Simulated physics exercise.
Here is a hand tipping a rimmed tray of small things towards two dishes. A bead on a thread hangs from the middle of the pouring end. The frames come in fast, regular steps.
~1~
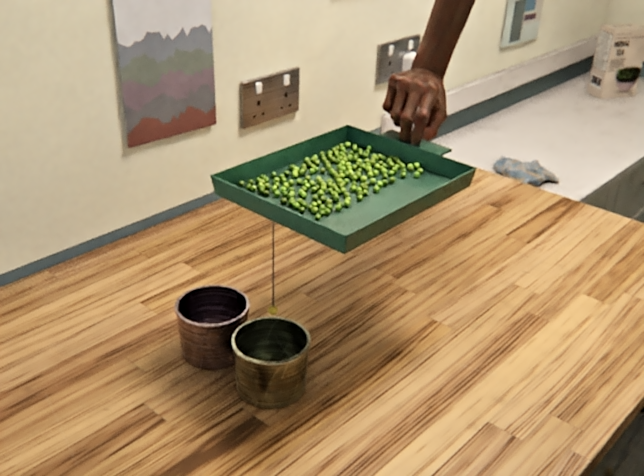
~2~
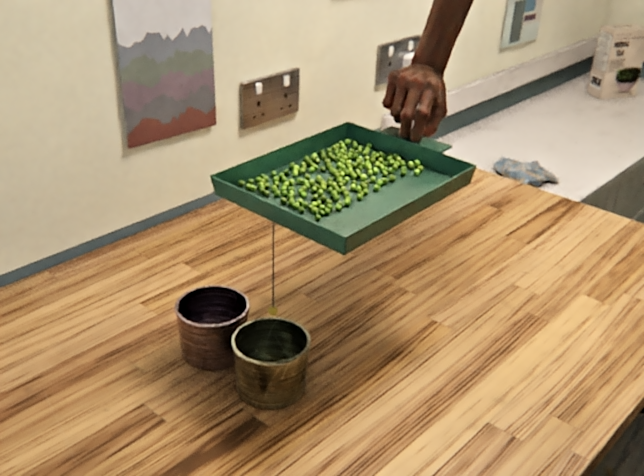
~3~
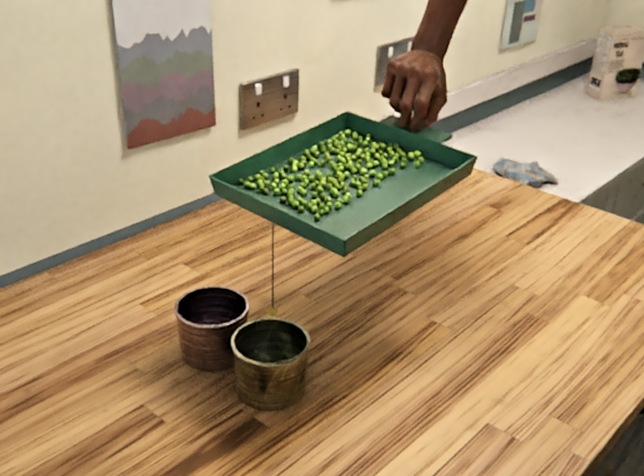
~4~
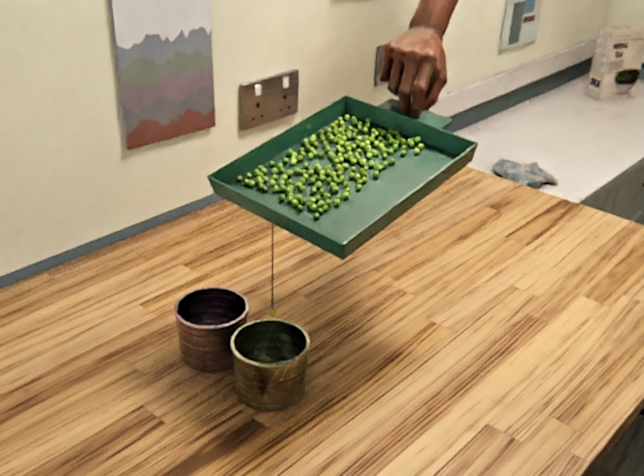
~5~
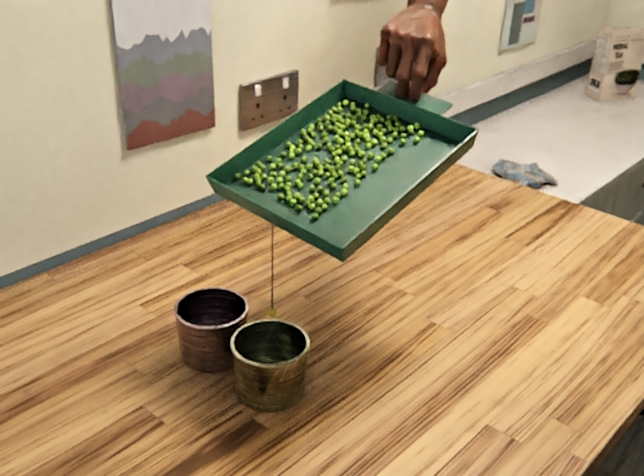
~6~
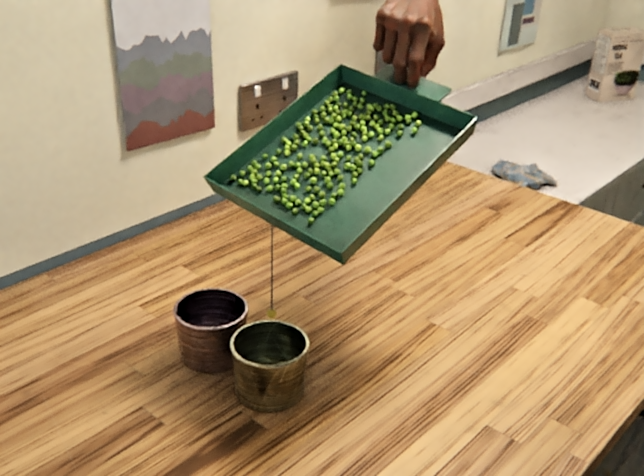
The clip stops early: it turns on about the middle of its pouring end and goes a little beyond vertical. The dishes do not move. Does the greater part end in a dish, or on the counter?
Together they catch only the smaller part.
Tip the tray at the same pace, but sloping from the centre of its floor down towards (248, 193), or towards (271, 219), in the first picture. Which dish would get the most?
The first try: The left dish. The second: The left-hand dish.
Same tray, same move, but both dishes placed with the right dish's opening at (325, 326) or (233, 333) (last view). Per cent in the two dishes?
Near 0 % and 10 %.
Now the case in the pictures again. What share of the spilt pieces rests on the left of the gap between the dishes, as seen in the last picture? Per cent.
It comes to 30 per cent or so.
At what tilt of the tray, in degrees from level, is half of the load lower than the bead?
Near 115 degrees.
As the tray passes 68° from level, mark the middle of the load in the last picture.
Near (289, 228).
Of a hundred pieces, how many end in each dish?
About: Left dish 0, right dish 30 per cent.
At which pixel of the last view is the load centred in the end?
Near (285, 417).
Just after the last frame, tray tipped steeply; the larger part on the tray; about a tenth in the air.
A moment on, tray tipped past a quarter turn; roughly half on the tray; about a tenth in the right dish; roughly a quarter outside both; roughly a quarter in the air.
Further on, tray tipped past a quarter turn; roughly a quarter in the right dish; the larger part outside both.
When it is over, tray tipped past a quarter turn; roughly a quarter in the right dish; not one in the left dish; the larger part outside both.
